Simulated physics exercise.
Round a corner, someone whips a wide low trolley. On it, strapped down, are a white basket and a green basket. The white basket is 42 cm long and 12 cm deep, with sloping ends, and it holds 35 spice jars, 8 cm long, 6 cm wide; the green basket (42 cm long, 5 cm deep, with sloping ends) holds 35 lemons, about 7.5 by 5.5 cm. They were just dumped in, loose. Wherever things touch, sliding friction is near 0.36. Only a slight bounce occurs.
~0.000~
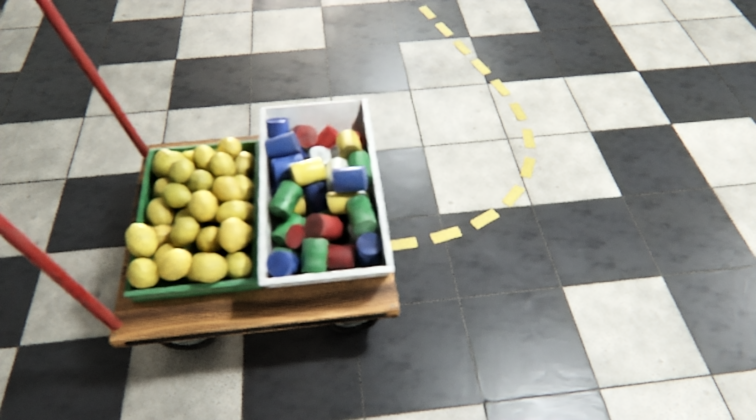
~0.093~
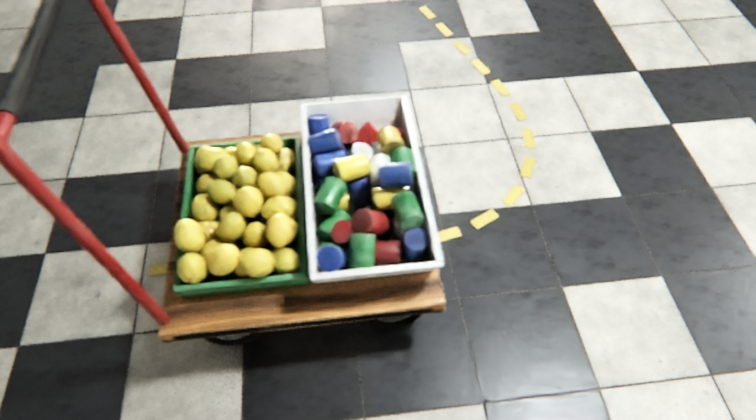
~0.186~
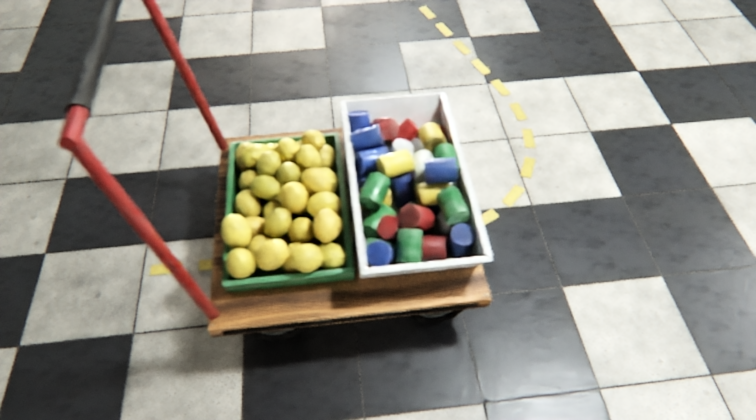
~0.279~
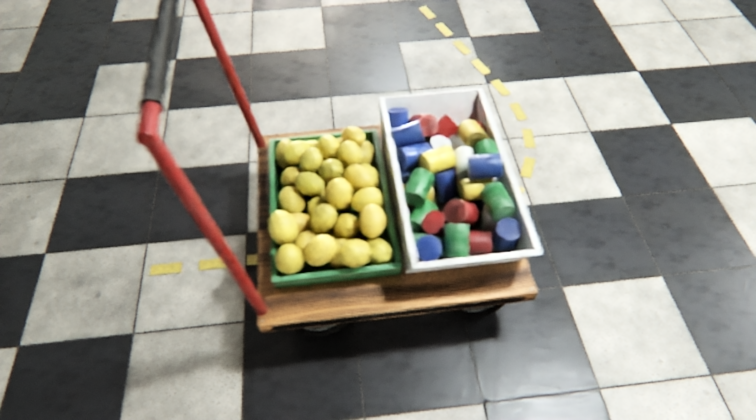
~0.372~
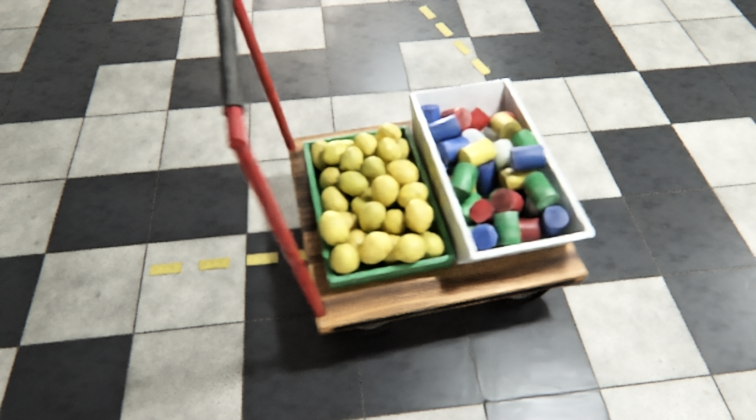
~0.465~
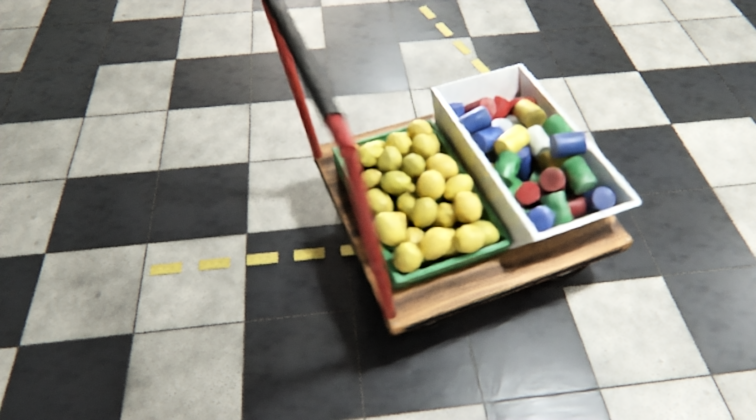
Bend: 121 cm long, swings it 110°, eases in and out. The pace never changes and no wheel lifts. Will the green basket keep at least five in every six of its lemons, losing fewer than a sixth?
Yes, it loses fewer than one in six.
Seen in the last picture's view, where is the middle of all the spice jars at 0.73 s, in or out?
Centre approx. (571, 90).
After 0.73 s, white basket 35 in, 0 out and green basket 35 in, 0 out.
After 0.93 s, white basket 35 in, 0 out and green basket 35 in, 0 out.
After 1.23 s, white basket 35 in, 0 out and green basket 35 in, 0 out.
Final count (at 1.68 s), white basket 35 in, 0 out and green basket 35 in, 0 out. Asked share, 0 of 35, 0 per cent.
